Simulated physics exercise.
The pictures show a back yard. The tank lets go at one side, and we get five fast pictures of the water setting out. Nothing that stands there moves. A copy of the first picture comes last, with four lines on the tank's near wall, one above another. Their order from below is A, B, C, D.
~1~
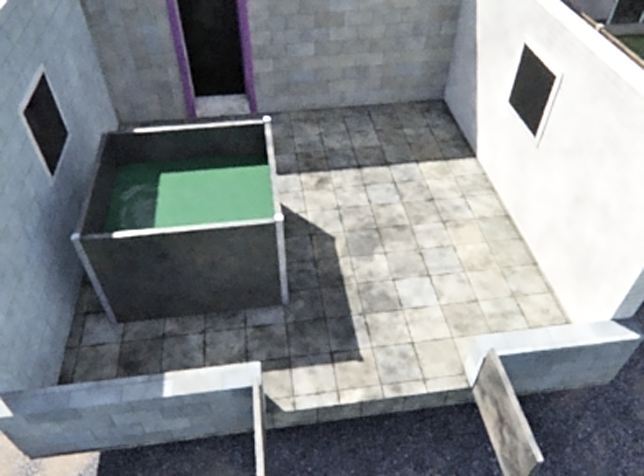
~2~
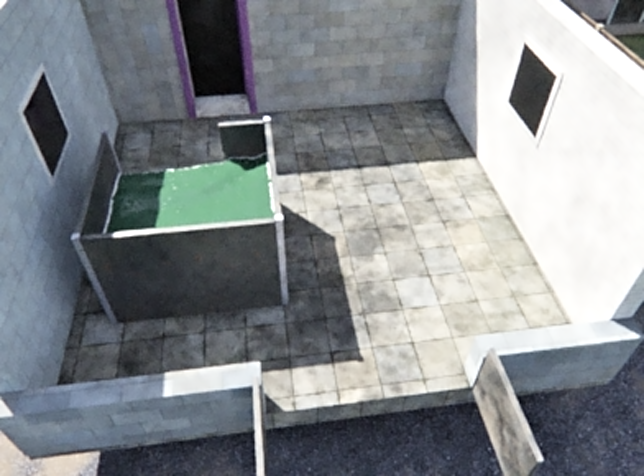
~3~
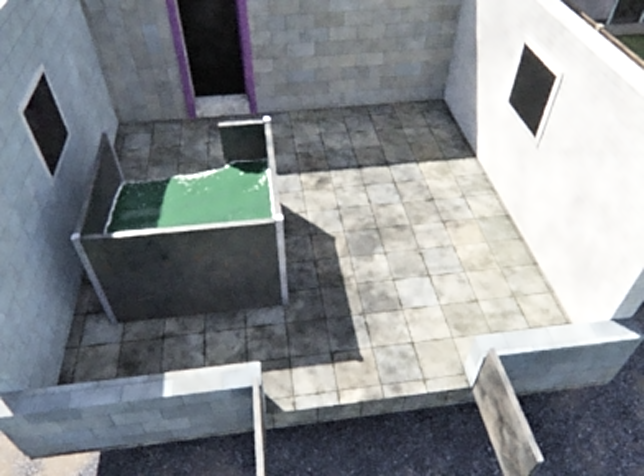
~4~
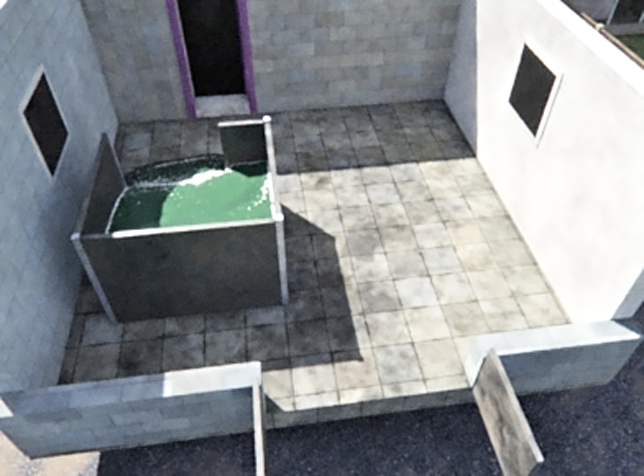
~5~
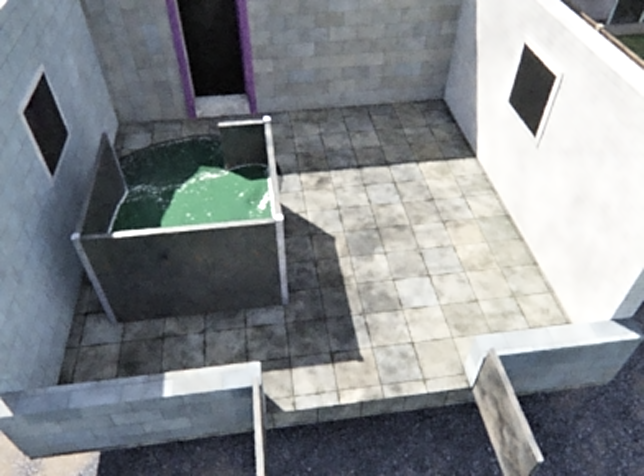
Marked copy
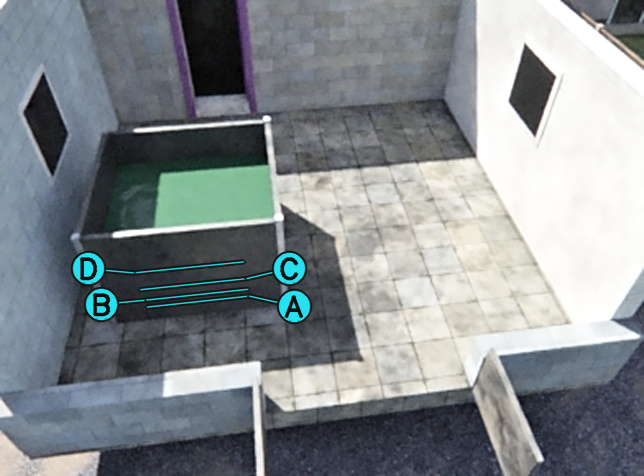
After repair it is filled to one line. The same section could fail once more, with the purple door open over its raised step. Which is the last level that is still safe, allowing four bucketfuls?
C will do.
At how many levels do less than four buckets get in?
Three of them.
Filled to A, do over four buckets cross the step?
No.
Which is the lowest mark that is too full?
Mark D.
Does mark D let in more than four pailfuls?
Yes.
In cyan, A at (198, 301); B at (196, 294); C at (193, 284); D at (189, 267); from the bottom up A, B, C, D.
With A, nothing gets over.
With B, nothing gets over.
With C, a bucket or two gets in.
With D, about 11 bucketfuls get in.
